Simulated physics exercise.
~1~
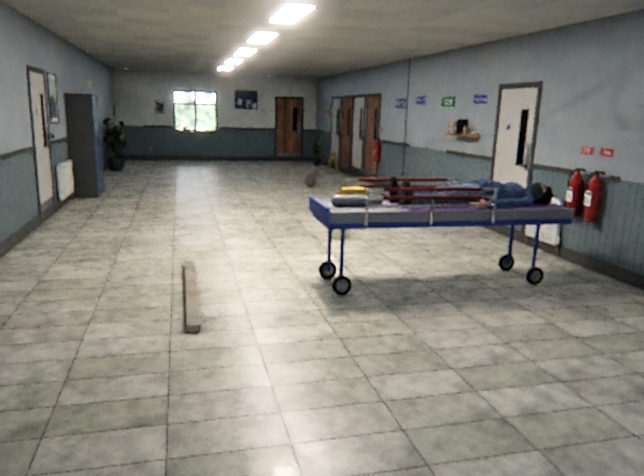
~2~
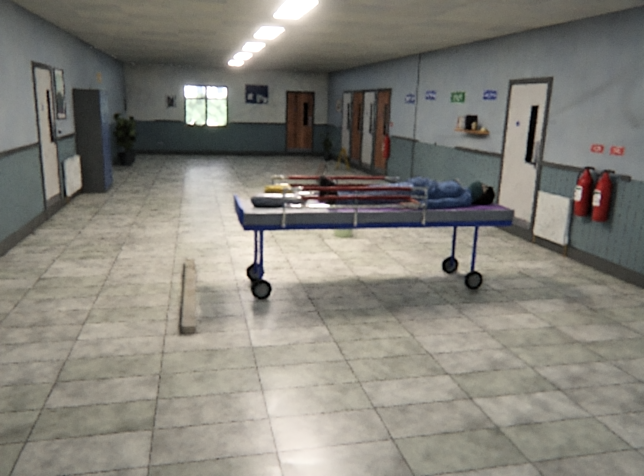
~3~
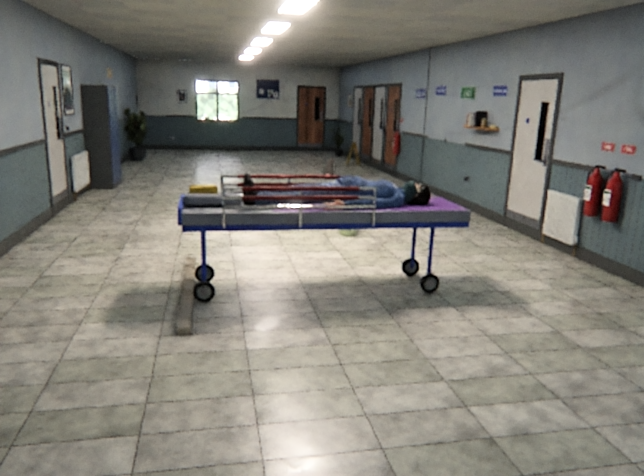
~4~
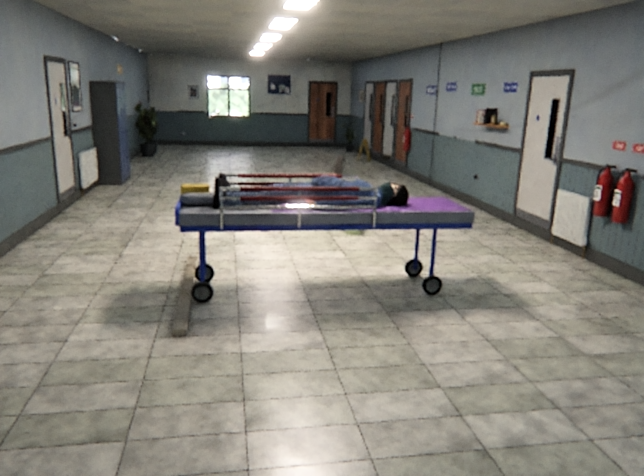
In a hospital corridor, a trolley carrying someone rolls left and stops at a low sill.
